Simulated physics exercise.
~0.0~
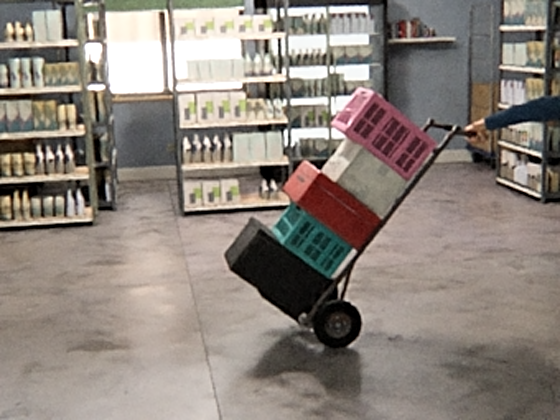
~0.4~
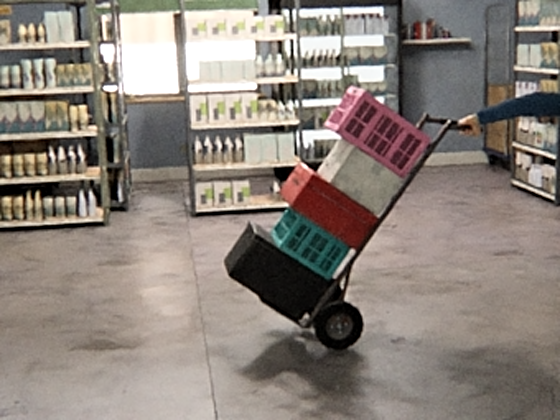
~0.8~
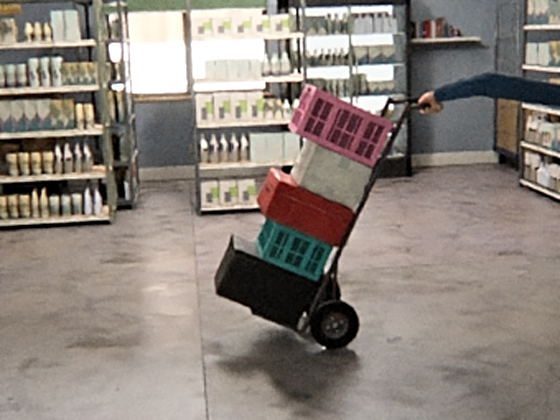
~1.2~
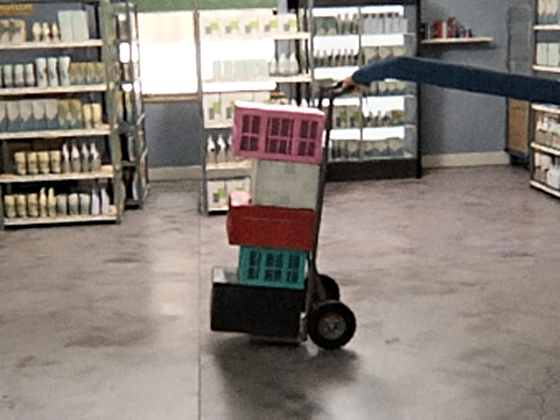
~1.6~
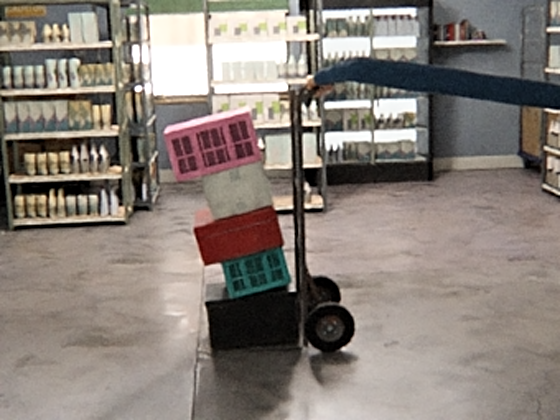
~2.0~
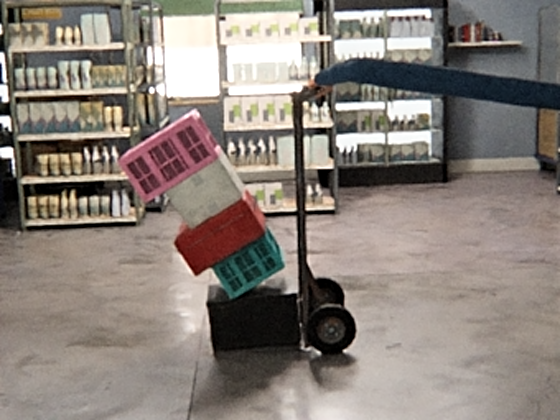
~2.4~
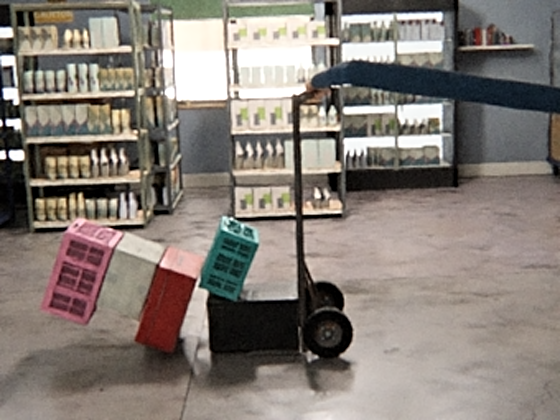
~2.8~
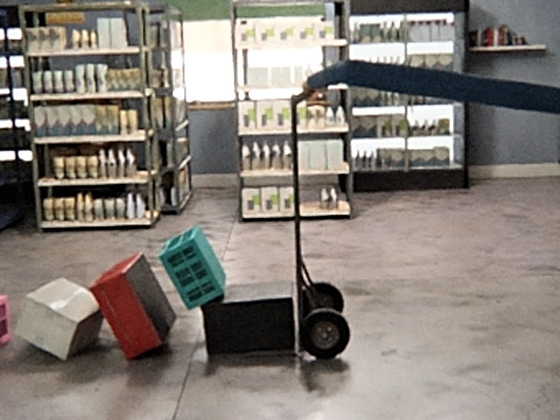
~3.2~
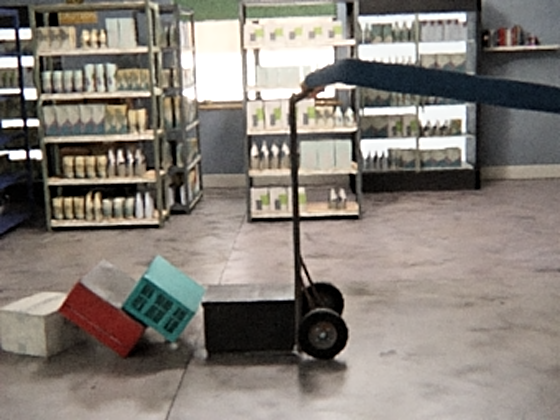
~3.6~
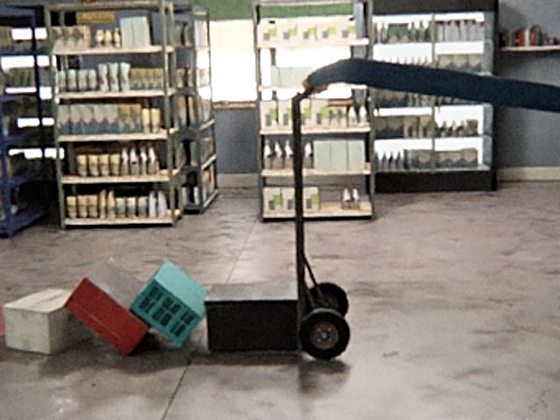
Arm swinging a loaded sack truck upright, four stacked boxes toppling left onto the floor while the black tote stays put.
